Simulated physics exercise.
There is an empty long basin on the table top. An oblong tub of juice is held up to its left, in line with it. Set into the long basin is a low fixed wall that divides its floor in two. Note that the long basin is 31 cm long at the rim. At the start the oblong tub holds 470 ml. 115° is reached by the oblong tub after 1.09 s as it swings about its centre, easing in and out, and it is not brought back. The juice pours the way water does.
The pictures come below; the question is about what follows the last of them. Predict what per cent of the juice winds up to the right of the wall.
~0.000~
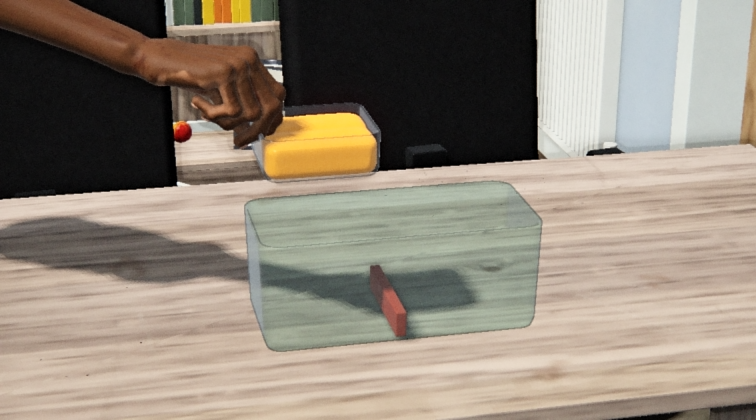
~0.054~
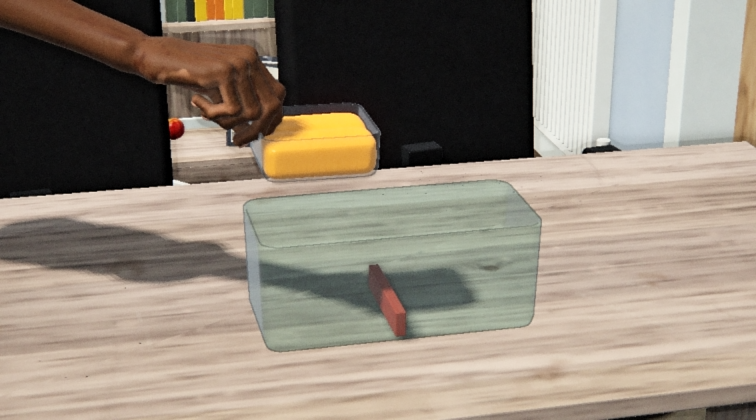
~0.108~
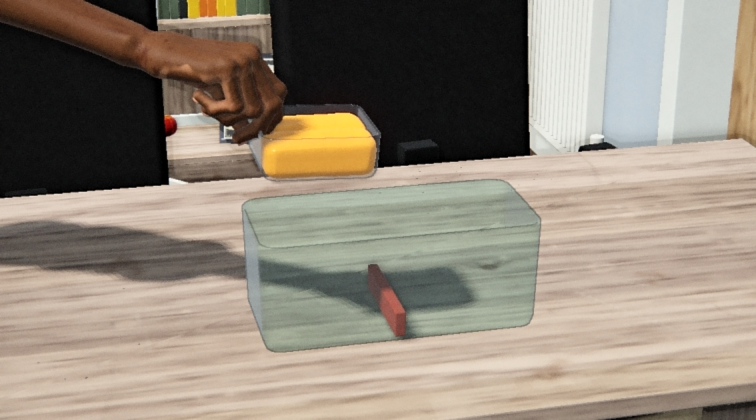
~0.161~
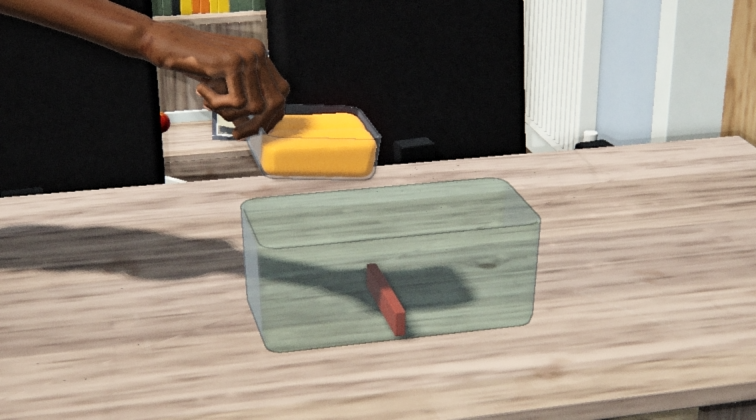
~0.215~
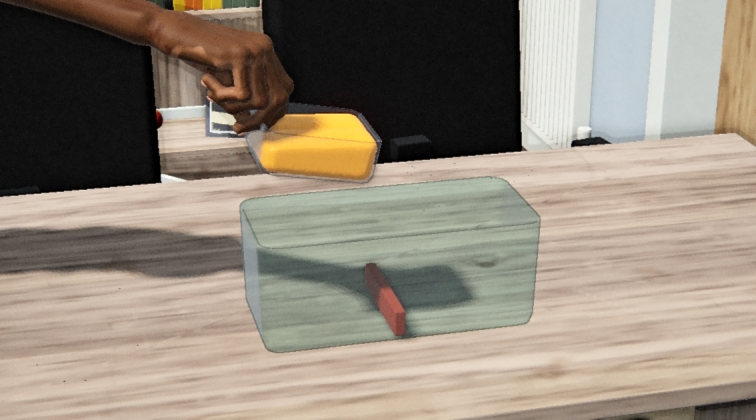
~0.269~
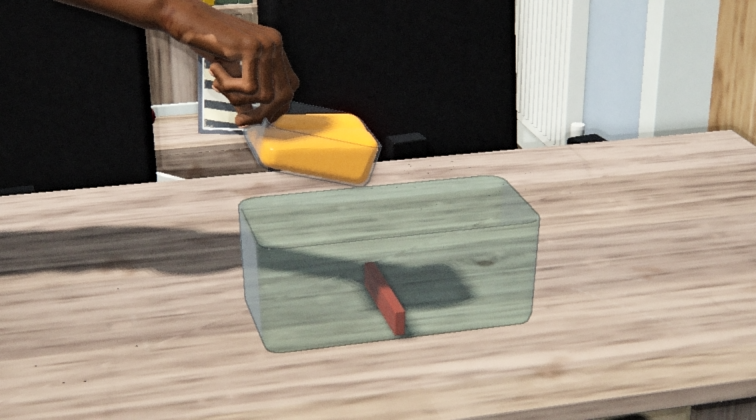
Roughly 72 per cent is past the wall.
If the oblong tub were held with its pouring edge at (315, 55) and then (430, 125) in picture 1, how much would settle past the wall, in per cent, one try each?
In order, 45 and 90 per cent.
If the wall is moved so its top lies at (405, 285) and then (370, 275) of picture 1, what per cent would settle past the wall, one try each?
I'd put it at about 65 per cent for the first and about 80 per cent for the second.
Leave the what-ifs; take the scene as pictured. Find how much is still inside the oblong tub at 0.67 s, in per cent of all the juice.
Fraction remaining: Approx. 18 per cent.
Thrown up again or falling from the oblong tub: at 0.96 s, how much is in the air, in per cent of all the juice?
2 in a hundred, give or take.
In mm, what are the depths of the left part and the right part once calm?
Depths at rest: Left around 6 mm, right around 16 mm.
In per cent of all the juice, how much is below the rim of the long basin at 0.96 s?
That comes to about 96 percent.
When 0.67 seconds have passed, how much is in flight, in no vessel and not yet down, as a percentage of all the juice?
Some 26 per cent, I reckon.
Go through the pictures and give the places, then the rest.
In the first frame, it leans 0°; its right rim is at (370, 120); the juice meets the walls at (258, 133) and (367, 127); the long basin's rim runs from (252, 225) to (525, 203); the wall's top is at (388, 289).
In the second frame, it leans 1°; its right rim is at (370, 120); the juice meets the walls at (257, 133) and (366, 126).
In the third frame, it leans 3°; its right rim is at (369, 122); the juice meets the walls at (257, 133) and (366, 126).
In the fourth frame, it leans 6°; its right rim is at (370, 125); the juice meets the walls at (256, 132) and (365, 126).
In the fifth frame, it leans 11°; its right rim is at (370, 129); the juice meets the walls at (255, 131) and (367, 127).
In the sixth frame, it leans 16°; its right rim is at (369, 134); the juice meets the walls at (255, 131) and (367, 127); 1 per cent is over the edge.
After 0.67 s the tilt is 77° and 19 per cent is still to pour, 2 is left of the wall and 54 right of it.
After 0.96 s the tilt is 111° and 2 per cent is still to pour, 25 is left of the wall and 72 right of it.
After 1.26 s the tilt is 115° and 0 per cent is still to pour, 28 is left of the wall and 72 right of it.
After 1.59 s the tilt is 115° and 0 per cent is still to pour, 28 is left of the wall and 72 right of it.
In the end 28 per cent lies left of the wall, 72 right of it and 0 outside.
